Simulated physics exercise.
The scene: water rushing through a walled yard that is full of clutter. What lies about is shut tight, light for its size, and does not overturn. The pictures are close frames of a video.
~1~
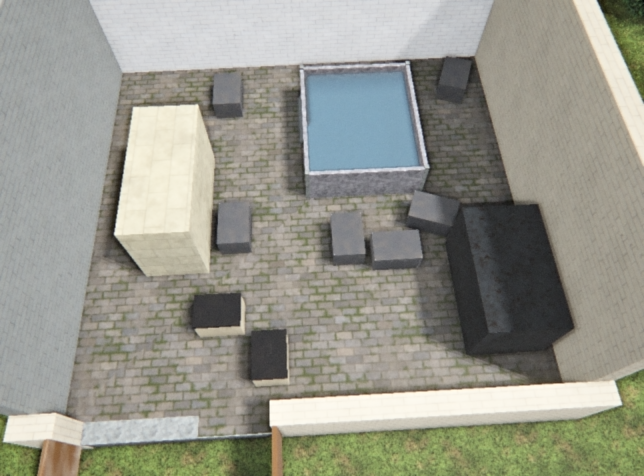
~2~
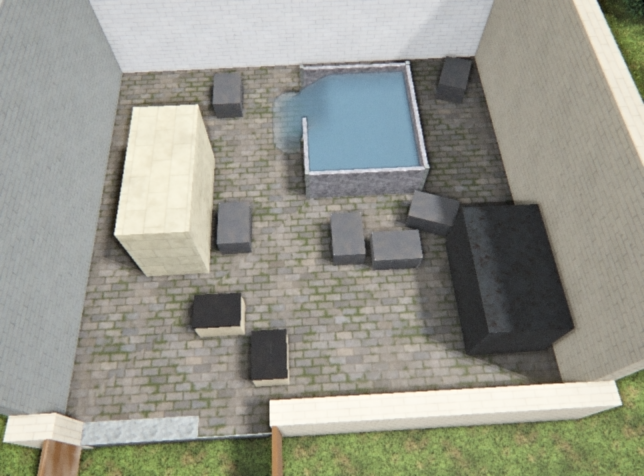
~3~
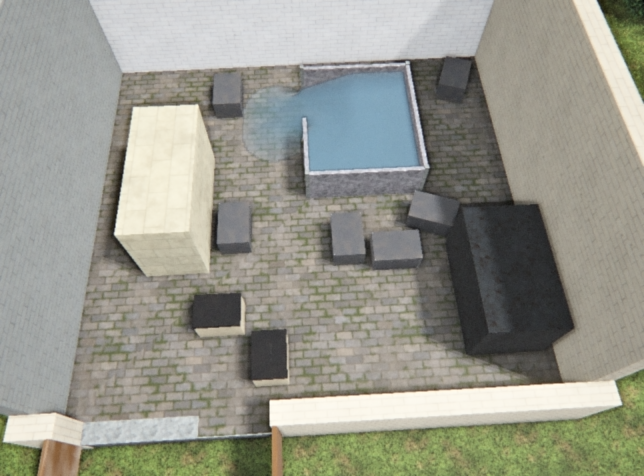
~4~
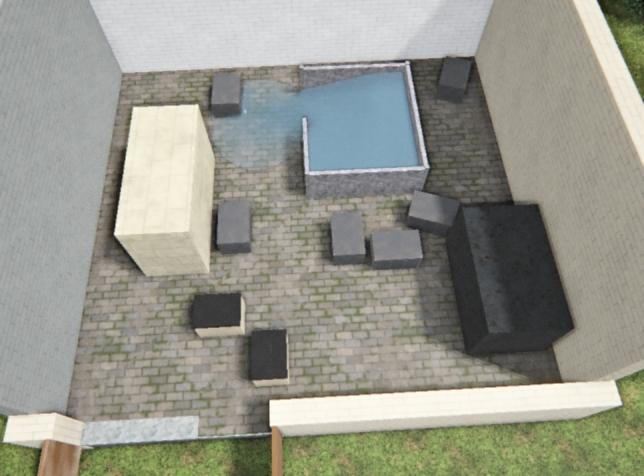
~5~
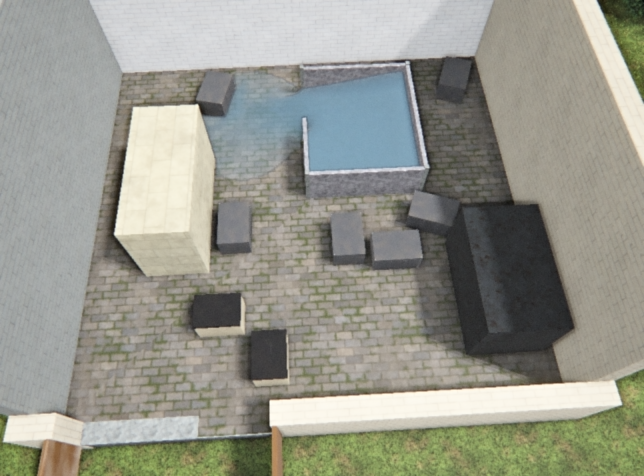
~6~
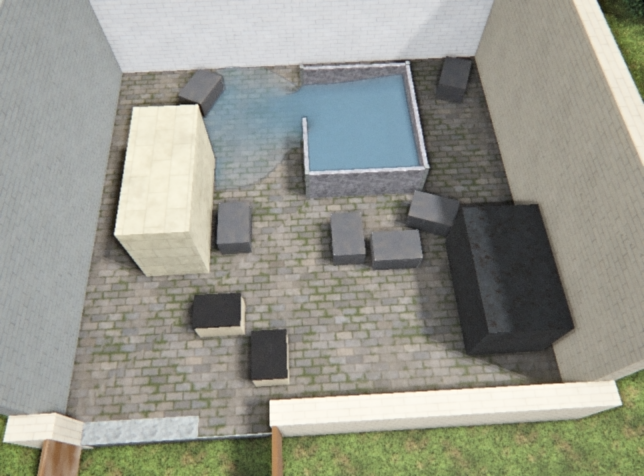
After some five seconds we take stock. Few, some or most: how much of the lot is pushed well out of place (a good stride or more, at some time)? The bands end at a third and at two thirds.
That comes to less than a third.
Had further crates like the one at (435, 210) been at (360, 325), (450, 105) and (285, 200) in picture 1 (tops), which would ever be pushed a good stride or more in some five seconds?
In turn: Never so far, not that far, never so far.
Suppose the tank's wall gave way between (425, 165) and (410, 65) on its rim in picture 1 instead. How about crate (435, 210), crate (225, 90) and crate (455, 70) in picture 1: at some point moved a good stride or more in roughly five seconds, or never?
In turn: Moved that far, swept aside, yes.
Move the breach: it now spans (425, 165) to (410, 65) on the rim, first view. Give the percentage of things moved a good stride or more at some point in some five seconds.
Near 60 in a hundred.
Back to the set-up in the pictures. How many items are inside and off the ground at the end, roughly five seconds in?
That makes 1.
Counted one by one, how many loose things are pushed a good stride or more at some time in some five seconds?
That makes 1.
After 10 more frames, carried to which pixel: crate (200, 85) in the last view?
At about (141, 62).
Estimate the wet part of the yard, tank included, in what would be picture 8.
Some 25 per cent.
A moment on, 1 of 8 are well off their spots; 0 afloat.
Next, 1 of 8 are well off their spots; 1 afloat.
Later, 1 of 8 are well off their spots; 1 afloat.
In the end, 1 of 8 are well off their spots, and 1 have been at some point; 1 afloat.
